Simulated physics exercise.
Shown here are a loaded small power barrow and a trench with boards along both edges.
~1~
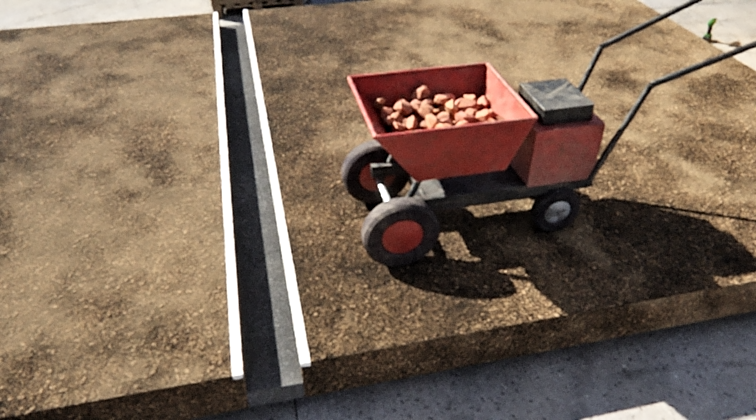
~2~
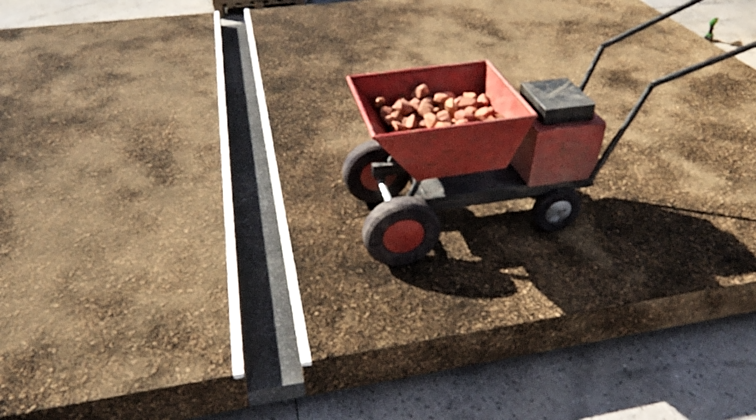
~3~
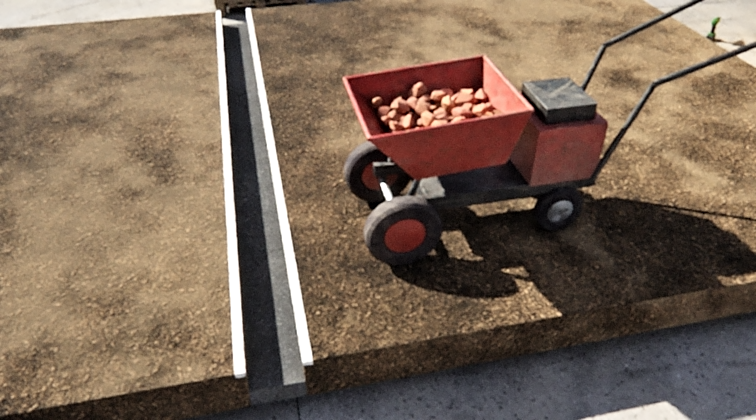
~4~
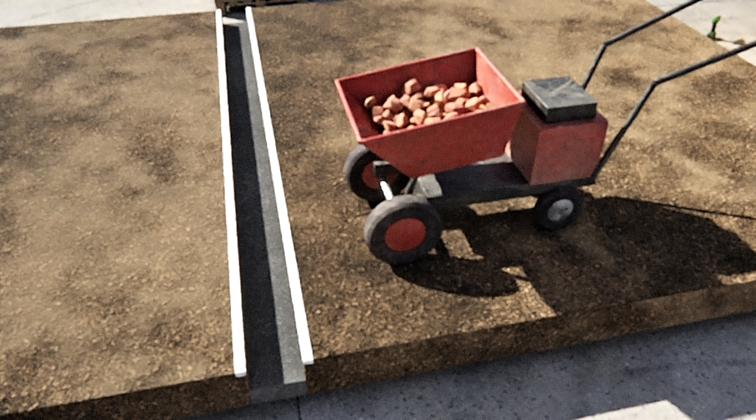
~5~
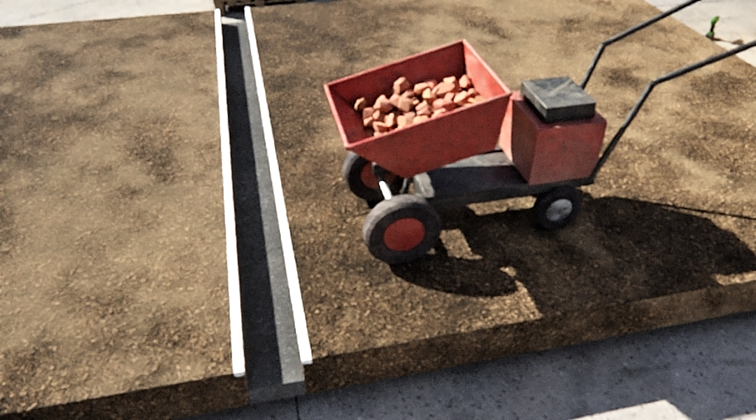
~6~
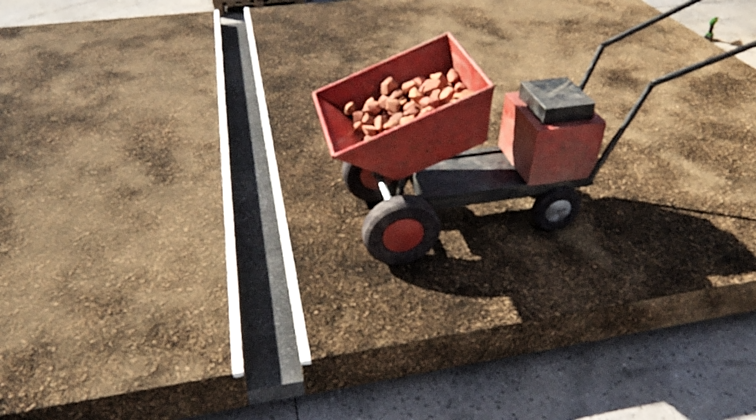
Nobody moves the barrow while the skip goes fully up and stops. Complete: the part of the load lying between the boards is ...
More than half.
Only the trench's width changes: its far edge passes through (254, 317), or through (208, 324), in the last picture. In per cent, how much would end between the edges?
First one: 60 per cent; second one: 100 per cent.
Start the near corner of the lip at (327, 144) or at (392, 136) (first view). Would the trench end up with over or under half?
Position 1 falls short of half; position 2 exceeds half.
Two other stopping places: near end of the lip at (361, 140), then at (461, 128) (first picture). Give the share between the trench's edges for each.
Result: 60 in a hundred, then 20 in a hundred.
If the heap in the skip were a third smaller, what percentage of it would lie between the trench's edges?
I'd reckon close to 90 in every hundred.
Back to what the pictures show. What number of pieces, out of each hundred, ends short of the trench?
I'd put it at around 0 percent.
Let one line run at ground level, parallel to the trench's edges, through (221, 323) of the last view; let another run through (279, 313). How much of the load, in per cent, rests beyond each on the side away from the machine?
10 and 80 in a hundred.
Shortly afterwards, skip tipped steeply; the whole lot in the skip.
Next, skip tipped steeply; all but a few in the skip; only a few in or heaped over the trench; only a few beyond it; only a few falling.
Some moments later, skip tipped right over; near a quarter in the skip; near two thirds in or heaped over the trench; a little beyond it; only a few falling.
In the end, skip tipped right over; only a few short of the trench; the bulk in or heaped over the trench; near a quarter beyond it.
